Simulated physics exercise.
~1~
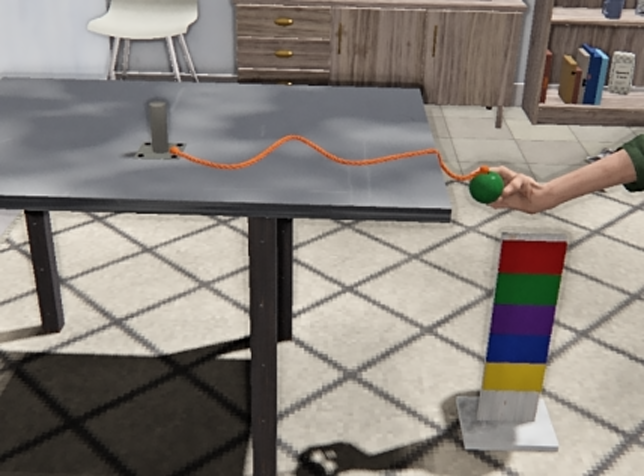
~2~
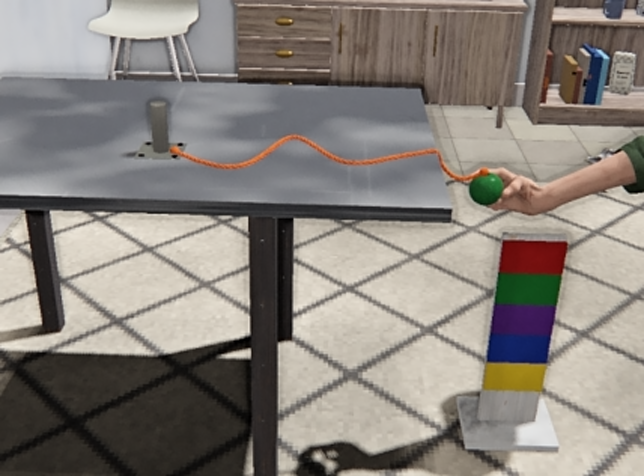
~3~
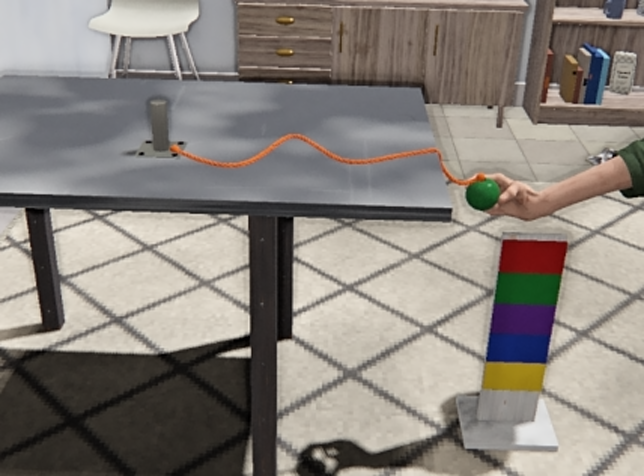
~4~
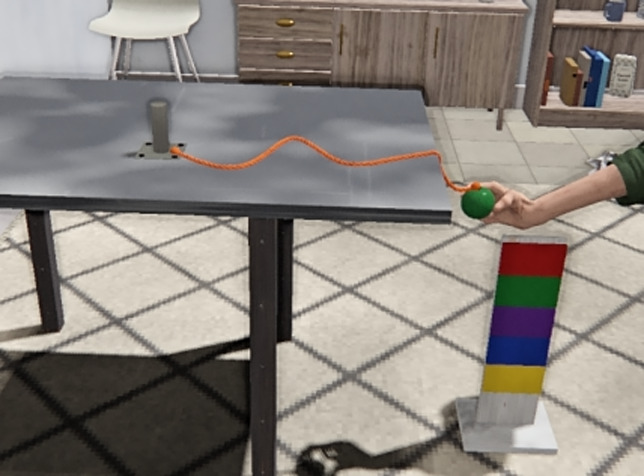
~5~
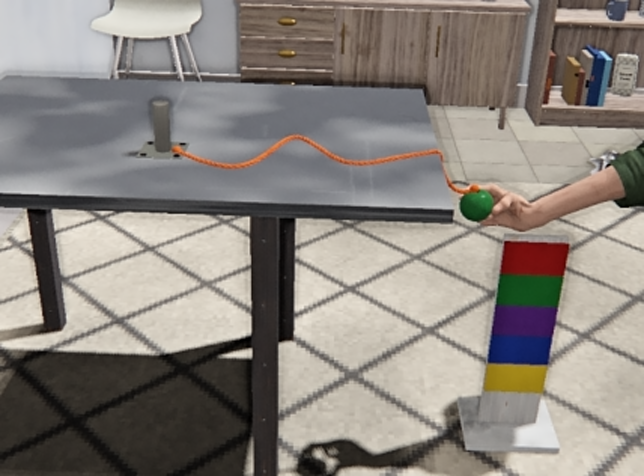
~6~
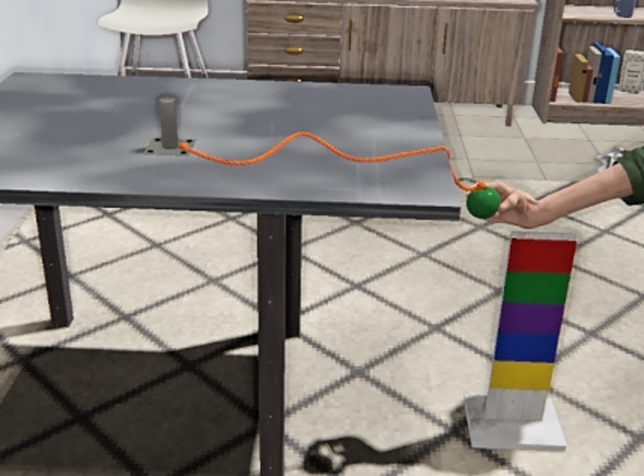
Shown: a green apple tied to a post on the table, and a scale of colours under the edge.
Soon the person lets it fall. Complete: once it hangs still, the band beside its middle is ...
... Purple.
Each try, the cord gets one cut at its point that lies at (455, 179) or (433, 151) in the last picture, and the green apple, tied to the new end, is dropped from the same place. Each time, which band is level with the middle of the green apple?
Green; red.
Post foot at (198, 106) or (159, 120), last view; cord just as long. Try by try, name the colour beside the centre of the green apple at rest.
First try: Purple; second try: Green.
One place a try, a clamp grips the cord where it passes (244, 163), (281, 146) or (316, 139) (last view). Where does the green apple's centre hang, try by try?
Results: (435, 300); (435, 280); (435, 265).
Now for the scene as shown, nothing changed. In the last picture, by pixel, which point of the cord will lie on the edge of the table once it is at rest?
It's the bit near (355, 160).
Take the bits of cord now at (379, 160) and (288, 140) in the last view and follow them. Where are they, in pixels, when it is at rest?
About (445, 180), and the other about (341, 149).
Soon after, apple near (469, 293); level with green.
Then, apple near (419, 313); level with purple.
Further on, apple near (441, 317); level with purple.
At rest, apple near (432, 318); level with purple. At purple.
